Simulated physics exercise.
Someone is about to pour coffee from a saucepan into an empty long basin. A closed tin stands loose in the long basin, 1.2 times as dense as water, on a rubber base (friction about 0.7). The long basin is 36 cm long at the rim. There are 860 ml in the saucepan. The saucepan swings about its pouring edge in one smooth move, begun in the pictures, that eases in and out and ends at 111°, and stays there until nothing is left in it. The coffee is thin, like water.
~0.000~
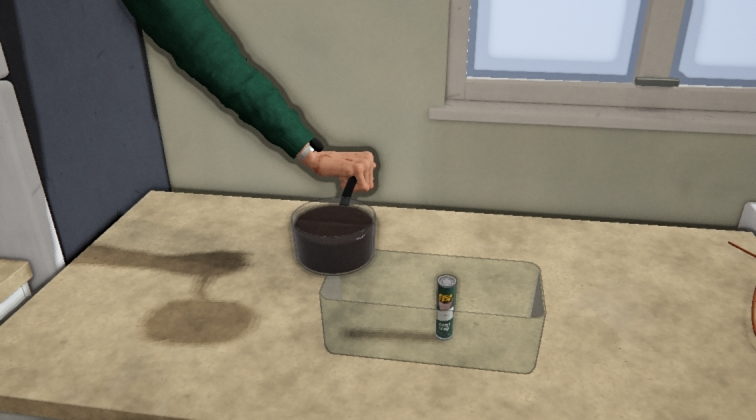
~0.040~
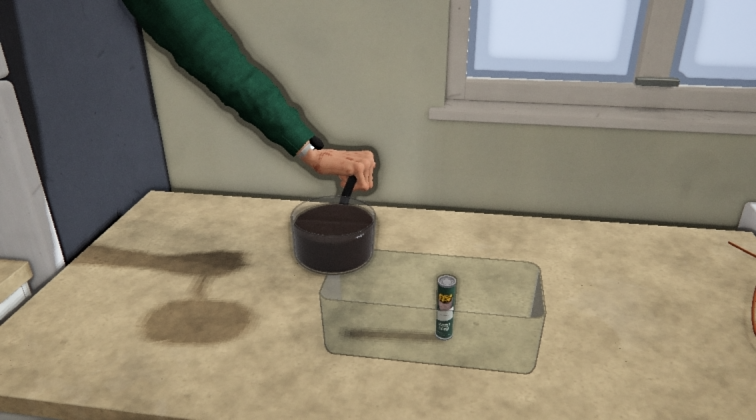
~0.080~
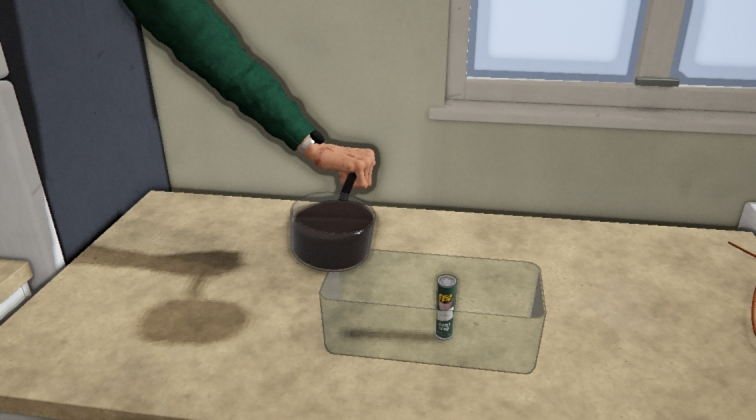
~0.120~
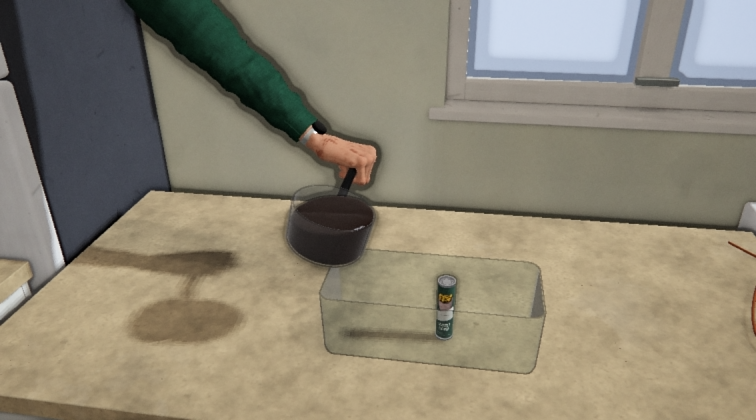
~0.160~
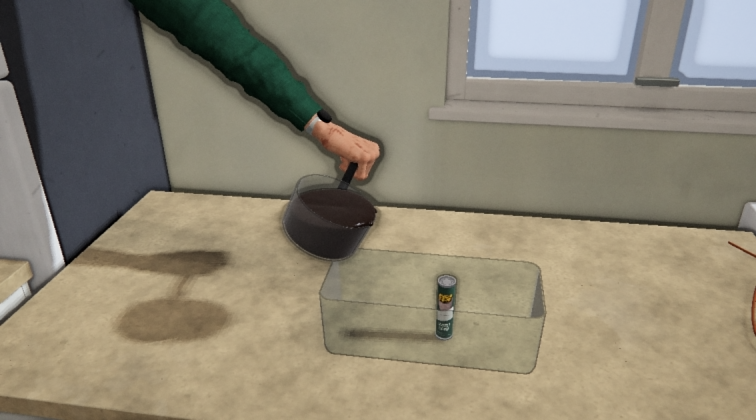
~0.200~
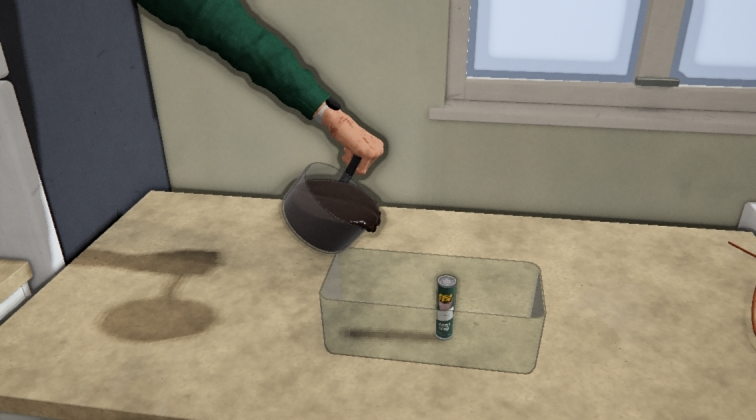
On a kitchen counter, a hand tilts a saucepan of dark liquid rightward beside a clear basin.
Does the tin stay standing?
The tin falls.
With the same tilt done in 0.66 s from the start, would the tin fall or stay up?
The tin topples.
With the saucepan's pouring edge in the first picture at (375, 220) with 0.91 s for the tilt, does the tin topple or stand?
Then it goes over.
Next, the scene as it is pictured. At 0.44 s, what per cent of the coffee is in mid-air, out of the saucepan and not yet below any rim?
About 52 per cent.
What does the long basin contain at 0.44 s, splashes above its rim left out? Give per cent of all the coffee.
Some 10 per cent.
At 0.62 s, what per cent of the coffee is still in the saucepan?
Some 4 per cent.
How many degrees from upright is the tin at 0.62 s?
Near 25° from upright.
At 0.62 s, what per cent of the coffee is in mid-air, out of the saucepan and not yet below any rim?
Near 12 in a hundred.
Then, 0.44 s in, the tilt is 107° and 39 per cent is still to pour; the tin stands where it began.
Then, 0.62 s in, the tilt is 111° and 4 per cent is still to pour; the tin leans 26°.
Then, 0.80 s in, the tilt is 111° and 0 per cent is still to pour; the tin lies on its side.
Then, 1.00 s in, the tilt is 111° and 0 per cent is still to pour; the tin lies on its side.
Finally, the tin lies on its side.
